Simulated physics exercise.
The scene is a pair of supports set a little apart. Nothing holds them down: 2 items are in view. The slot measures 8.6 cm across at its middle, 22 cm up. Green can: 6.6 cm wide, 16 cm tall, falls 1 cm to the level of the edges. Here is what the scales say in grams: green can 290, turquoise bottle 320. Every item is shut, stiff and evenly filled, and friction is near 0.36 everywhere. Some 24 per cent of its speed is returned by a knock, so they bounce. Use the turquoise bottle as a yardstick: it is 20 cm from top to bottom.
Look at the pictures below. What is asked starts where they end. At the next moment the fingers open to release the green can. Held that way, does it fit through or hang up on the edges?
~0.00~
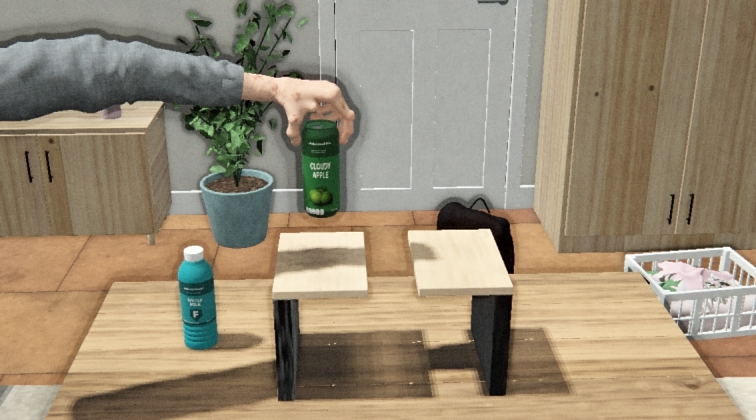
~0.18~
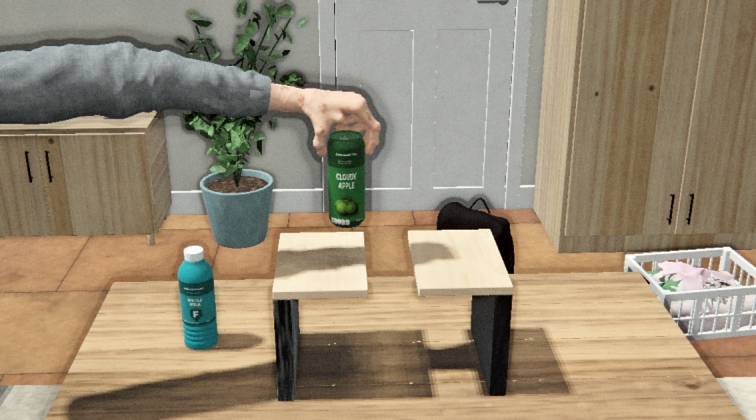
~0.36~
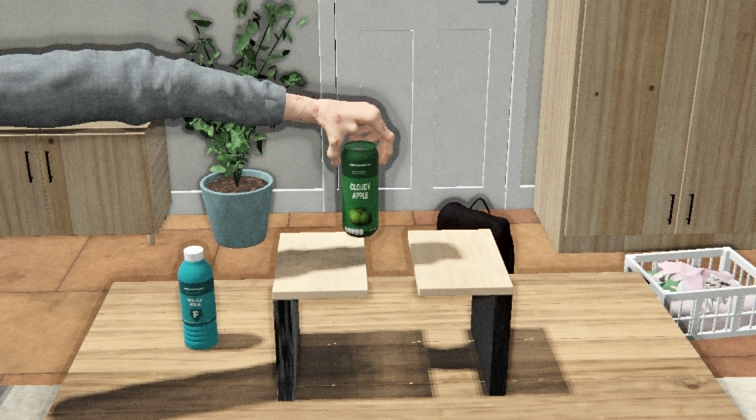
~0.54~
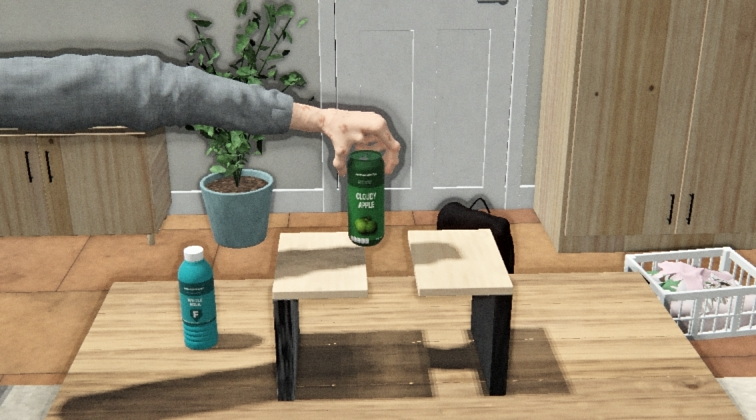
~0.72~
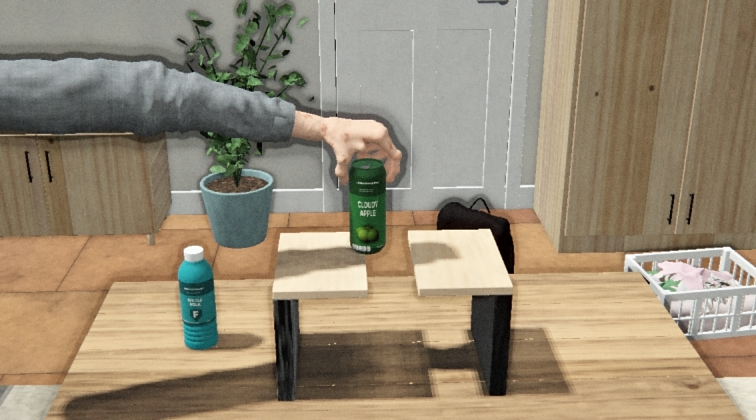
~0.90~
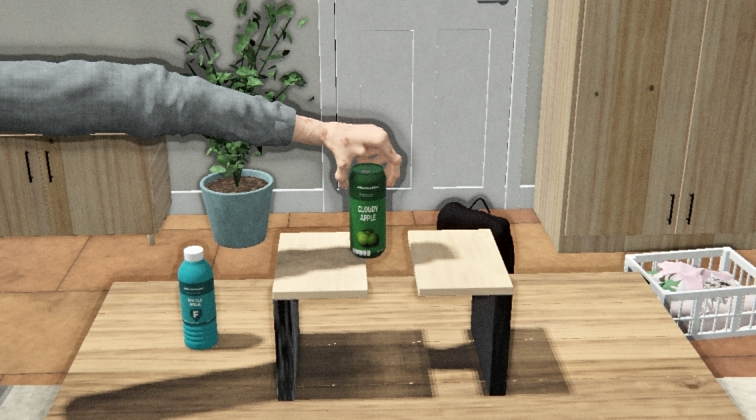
It hangs up on the edges.
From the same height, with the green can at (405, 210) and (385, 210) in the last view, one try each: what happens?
The first time it is held up, the second time it makes it through.
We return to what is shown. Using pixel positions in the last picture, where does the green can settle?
At about (418, 241).
After 1.20 s, green can 6° off upright near (372, 217).
After 1.40 s, green can 49° off upright near (402, 234).
After 1.50 s, green can on its side near (415, 241).
In the end (1.9 s), toppled on the stand or table, green can; turquoise bottle under 4 cm from the start. At the end, from the last picture's camera, green can near (418, 241). The can is caught.
